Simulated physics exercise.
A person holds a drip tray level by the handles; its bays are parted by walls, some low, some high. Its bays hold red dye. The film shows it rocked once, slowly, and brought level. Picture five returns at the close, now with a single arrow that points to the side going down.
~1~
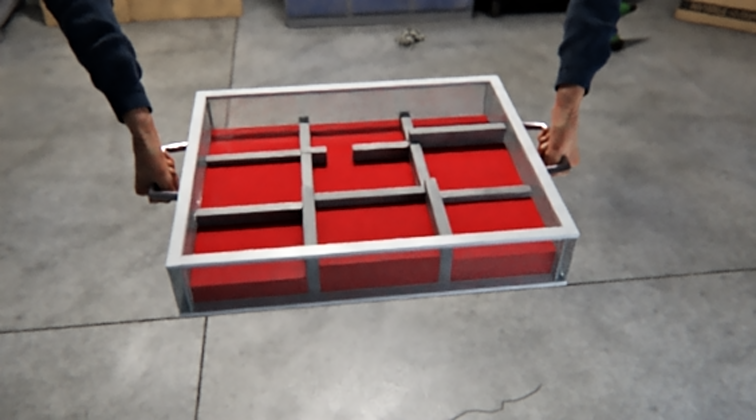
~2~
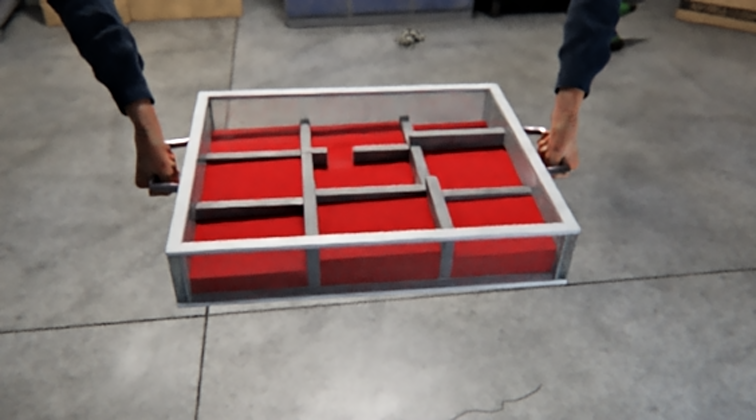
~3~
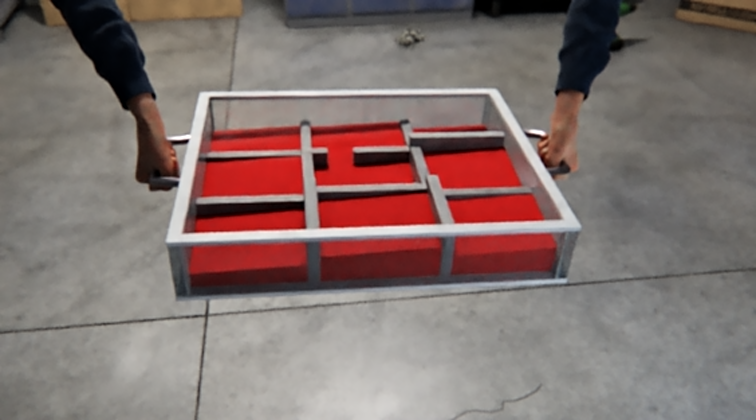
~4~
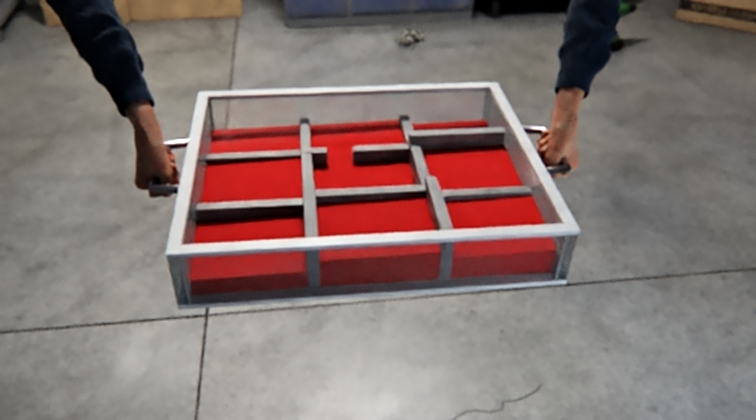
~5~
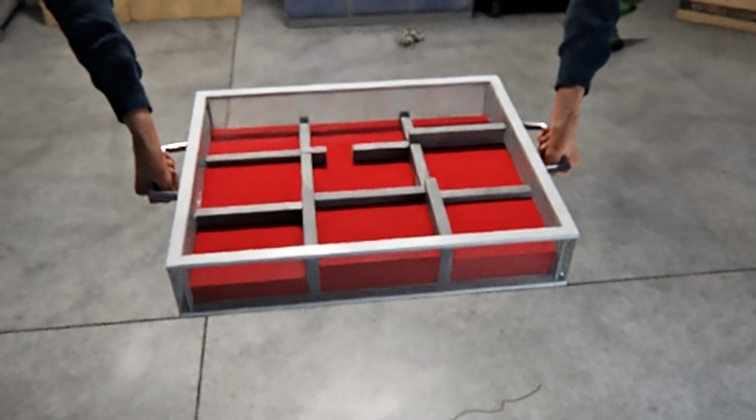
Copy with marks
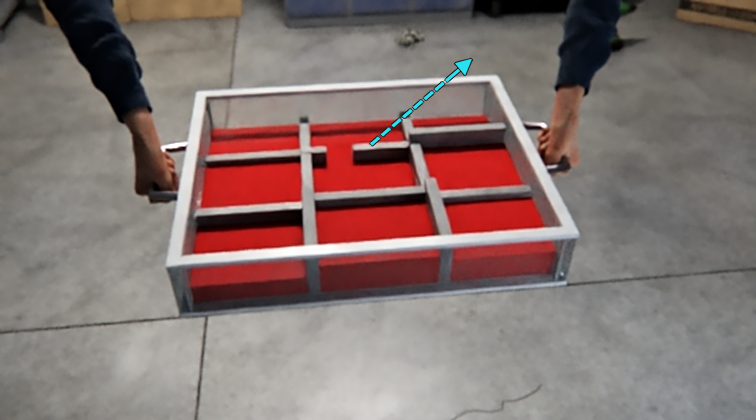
The clip shows two hands gripping the handles of a clear-sided, walled tray of red dye on a gray floor, tilting it slightly toward the back right, then bringing it back level as the dye stays within its bays.
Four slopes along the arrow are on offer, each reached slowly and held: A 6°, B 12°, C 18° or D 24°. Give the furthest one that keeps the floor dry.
Use slope B.
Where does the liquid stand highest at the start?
The front middle bay.
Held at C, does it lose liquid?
Yes.
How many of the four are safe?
Two of the four.
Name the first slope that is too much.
That is slope C.
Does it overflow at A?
No, not at all.
The tray is level; deepest in the front middle bay, at (375, 229), shallowest in the back right.
Tipped about 3° down to the back right; no wall is crossed.
Tipped about 6° down to the back right; no wall is crossed.
Tipped about 3° down to the back right; no wall is crossed.
The tray is level; deepest in the front middle bay, at (375, 229), shallowest in the back right.
The arrow ends at (467, 62).
Choosing A, nothing spills; the front middle bay holds the most.
Choosing B, nothing spills; the front middle bay holds the most.
Choosing C, about 7 % goes over the rim.
Choosing D, about 35 % goes over the rim.
